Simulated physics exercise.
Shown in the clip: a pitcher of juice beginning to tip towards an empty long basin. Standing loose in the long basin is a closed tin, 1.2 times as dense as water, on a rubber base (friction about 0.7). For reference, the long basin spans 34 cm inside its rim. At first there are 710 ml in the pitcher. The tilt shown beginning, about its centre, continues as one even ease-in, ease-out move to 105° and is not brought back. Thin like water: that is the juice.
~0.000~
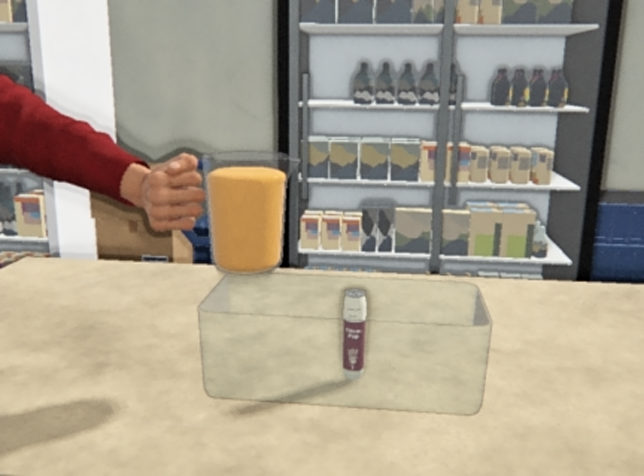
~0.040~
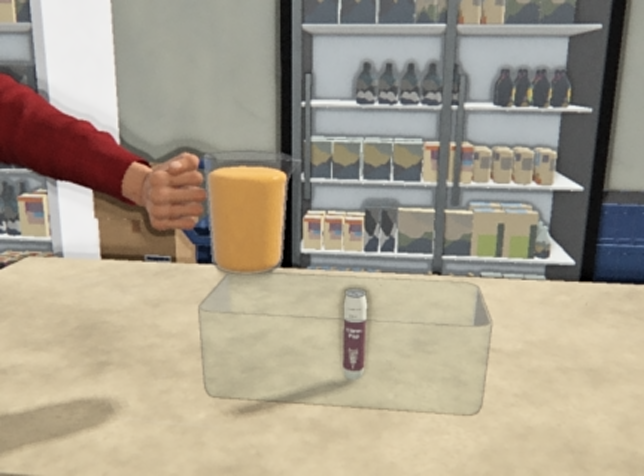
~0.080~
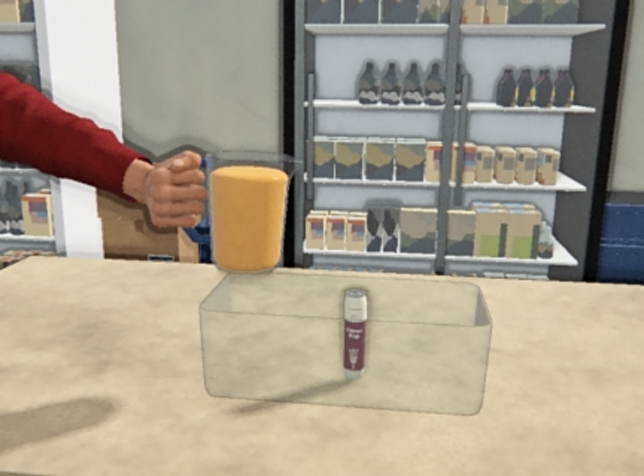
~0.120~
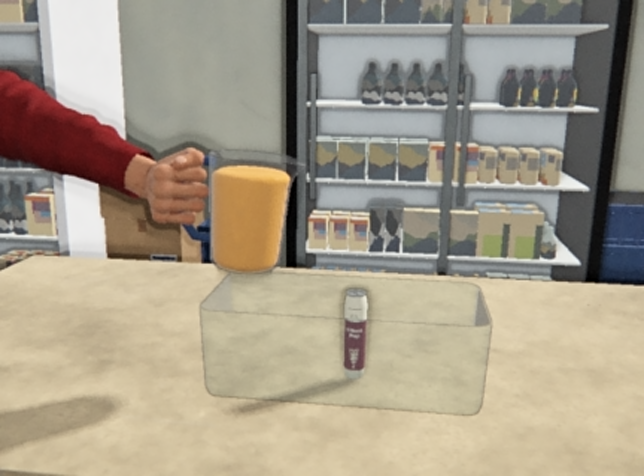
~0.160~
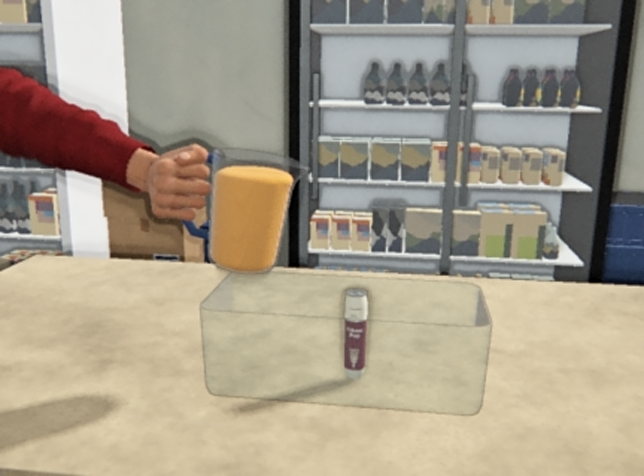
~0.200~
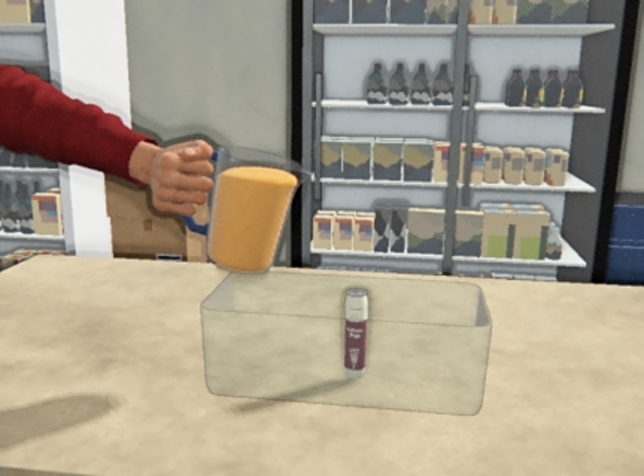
On a shop counter, a hand in a red sleeve holds a pitcher of orange juice upright above the left side of a clear, long basin with a small closed tin standing in it. The pitcher then leans slowly to the right, slightly at first and then further, while the tin stays still.
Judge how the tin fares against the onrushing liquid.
It's bound to be brought down.
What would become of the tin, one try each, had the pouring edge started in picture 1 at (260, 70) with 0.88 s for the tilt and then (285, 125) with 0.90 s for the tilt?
Try 1: Tipped over; try 2: Tipped over.
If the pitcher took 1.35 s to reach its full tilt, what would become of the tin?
The tin tips over.
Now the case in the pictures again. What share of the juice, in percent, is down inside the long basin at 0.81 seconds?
I'd put it at roughly 56 per cent.
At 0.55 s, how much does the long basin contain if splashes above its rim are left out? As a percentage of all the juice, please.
4 %, roughly.
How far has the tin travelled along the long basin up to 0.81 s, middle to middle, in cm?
Centre to centre, close to 1 cm.
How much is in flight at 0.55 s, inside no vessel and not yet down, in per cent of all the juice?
My guess is roughly 14 %.
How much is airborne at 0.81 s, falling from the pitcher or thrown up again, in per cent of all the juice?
Some 14 per cent.
By 0.55 s the tilt is 73° and 81 per cent is still to pour; the tin stands where it began.
By 0.81 s the tilt is 104° and 31 per cent is still to pour; the tin leans 10°.
By 1.09 s the tilt is 105° and 3 per cent is still to pour; the tin lies on its side.
By 1.38 s the tilt is 105° and 0 per cent is still to pour; the tin lies on its side.
At rest the tin lies on its side.
